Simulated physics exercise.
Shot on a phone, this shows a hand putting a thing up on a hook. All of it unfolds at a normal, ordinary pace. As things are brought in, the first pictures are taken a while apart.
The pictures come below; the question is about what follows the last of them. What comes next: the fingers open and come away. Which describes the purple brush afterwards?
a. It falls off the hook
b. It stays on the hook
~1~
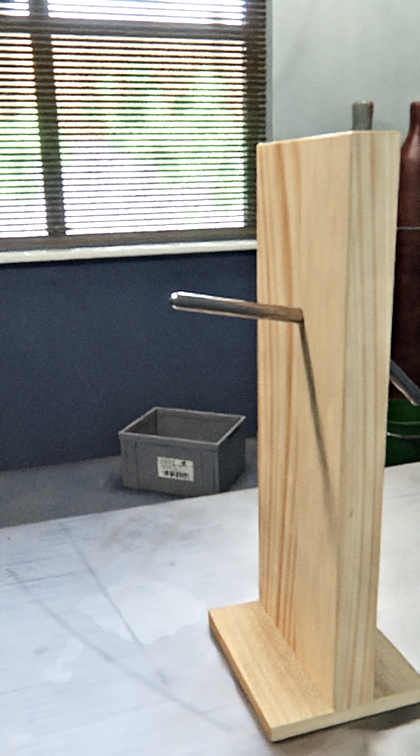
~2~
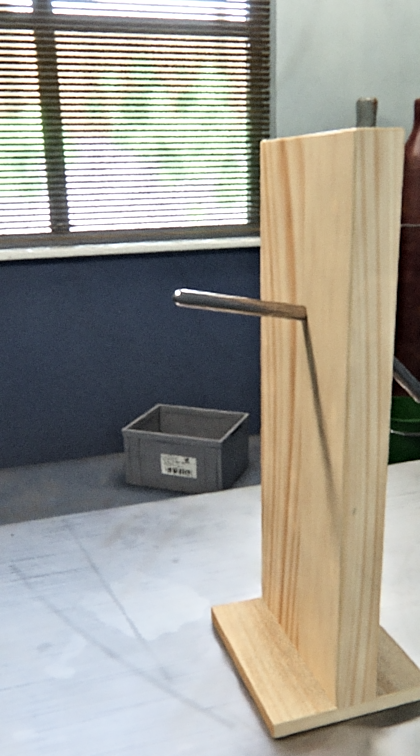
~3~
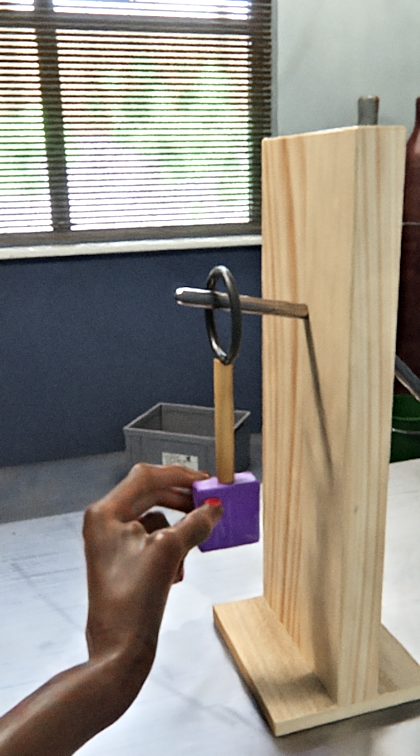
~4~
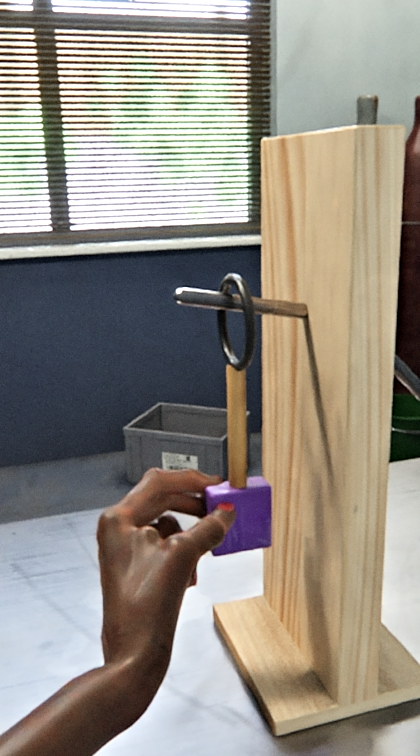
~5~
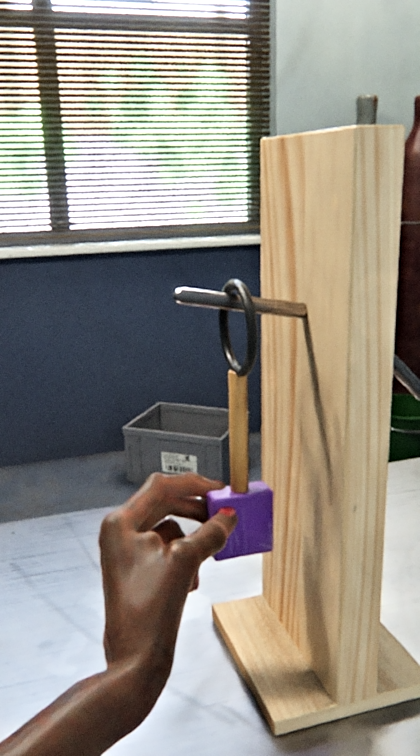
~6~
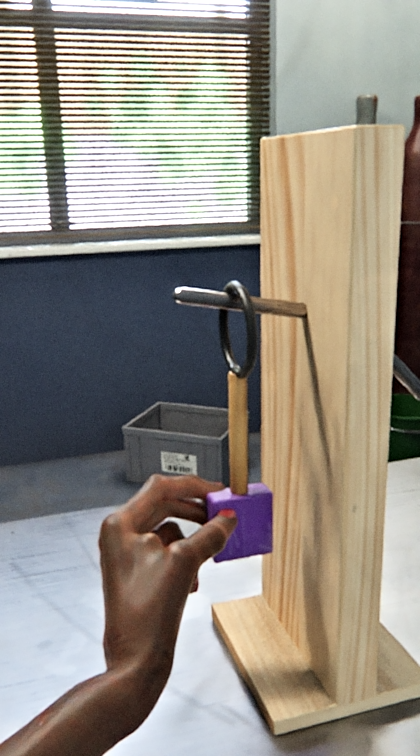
b.
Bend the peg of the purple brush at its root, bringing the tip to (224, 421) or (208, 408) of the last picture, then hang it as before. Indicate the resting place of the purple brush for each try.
In the first case it settles close to (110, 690), in the second close to (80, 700).
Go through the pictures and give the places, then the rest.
The first frame shows peg stand (301, 427).
The second frame shows peg stand (305, 425).
The third frame shows still on the way; purple brush (224, 412); peg stand (306, 423).
The fourth frame shows still on the way; purple brush (237, 417); peg stand (306, 423).
The fifth frame shows still on the way; purple brush (239, 423); peg stand (305, 422).
The sixth frame shows in place, still held; purple brush (238, 424); peg stand (305, 422).
Then, 0.28 s after the last picture, purple brush at rest near (238, 426).
At rest, the purple brush stays on its peg, near (238, 426).
